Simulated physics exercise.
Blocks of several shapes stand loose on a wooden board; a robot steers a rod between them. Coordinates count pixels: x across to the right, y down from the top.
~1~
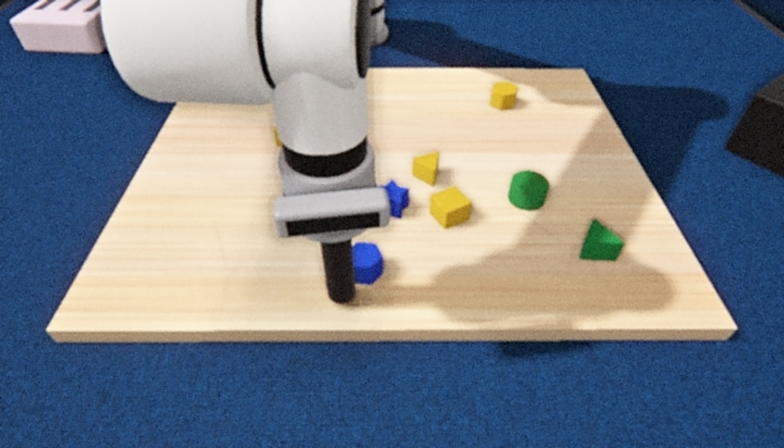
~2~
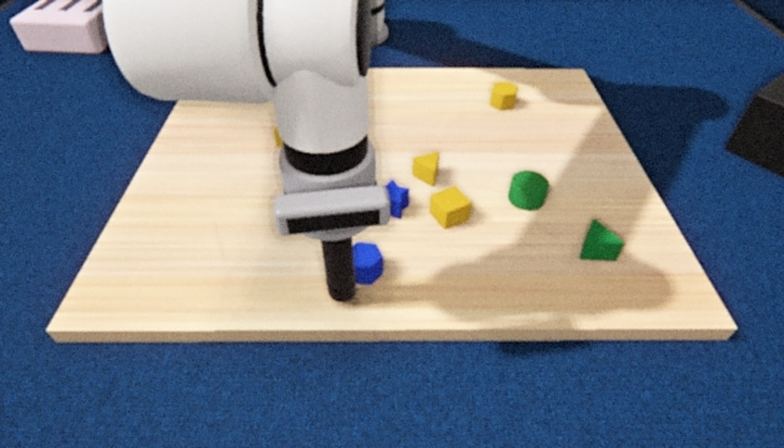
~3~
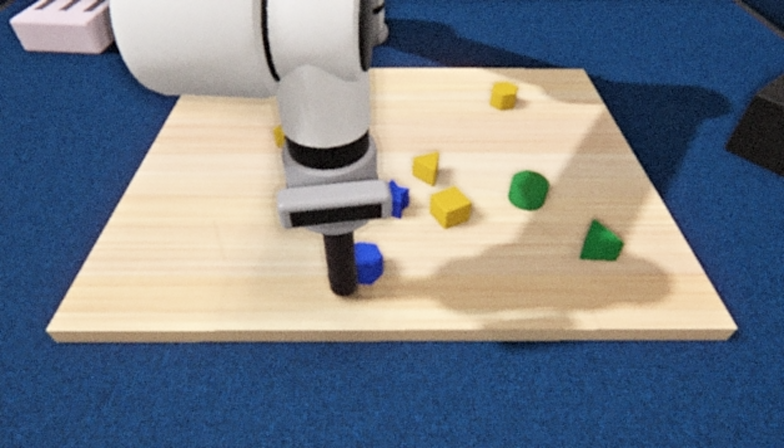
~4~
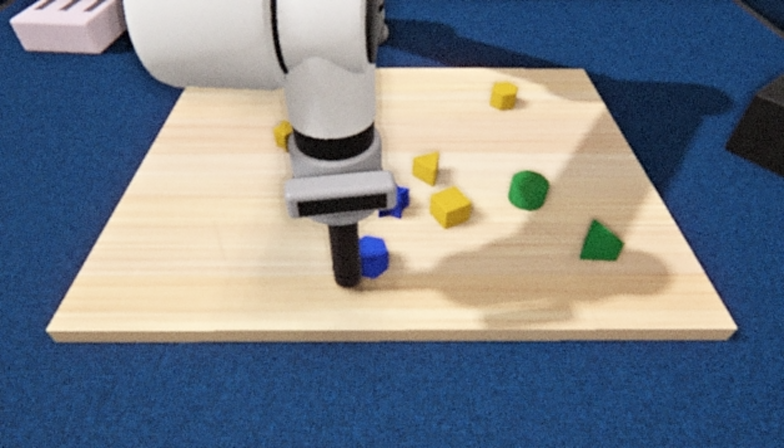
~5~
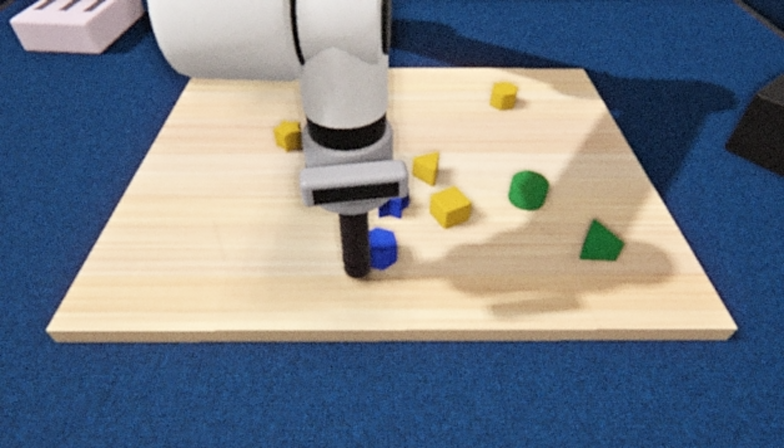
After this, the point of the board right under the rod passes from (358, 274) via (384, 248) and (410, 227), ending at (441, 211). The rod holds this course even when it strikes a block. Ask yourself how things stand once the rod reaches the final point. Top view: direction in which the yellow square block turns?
Anticlockwise, looking down.
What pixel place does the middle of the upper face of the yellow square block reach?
I'd expect the centre of its top face to be at (474, 190).
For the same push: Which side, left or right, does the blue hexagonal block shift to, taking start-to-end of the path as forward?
Answer: Right.
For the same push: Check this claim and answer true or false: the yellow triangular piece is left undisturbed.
That claim is true.
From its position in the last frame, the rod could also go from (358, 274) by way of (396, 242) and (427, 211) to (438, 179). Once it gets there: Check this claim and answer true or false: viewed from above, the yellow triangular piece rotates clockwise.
Verdict: False.
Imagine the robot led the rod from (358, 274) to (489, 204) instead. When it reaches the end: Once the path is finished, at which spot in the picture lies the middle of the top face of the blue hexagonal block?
Put as a pixel place, it's (418, 201).
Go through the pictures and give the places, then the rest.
The first frame shows rod tip at (342, 294); block tops, blue hexagonal block at (364, 254); blue star at (391, 191); yellow triangular piece at (429, 159); yellow square block at (451, 198).
The second frame shows rod at (342, 292); blocks unchanged.
The third frame shows rod at (344, 287); blocks unchanged.
The fourth frame shows rod at (348, 278); blue hexagonal block at (370, 247).
The fifth frame shows rod at (357, 269); blue hexagonal block at (380, 239); blue star hidden; yellow triangular piece at (429, 159); yellow square block at (451, 198).
The first path, step by step. One third of the way, rod at (384, 243); blue hexagonal block at (410, 220), turned 30° clockwise.
Two thirds of the way, rod at (411, 222); blue hexagonal block at (440, 210), turned 80° clockwise; yellow square block at (461, 195), turned 25° anticlockwise.
At the end, rod at (441, 206); blue hexagonal block at (461, 209), turned 115° clockwise; blue star in place; yellow triangular piece in place; yellow square block at (474, 190), turned 25° anticlockwise.
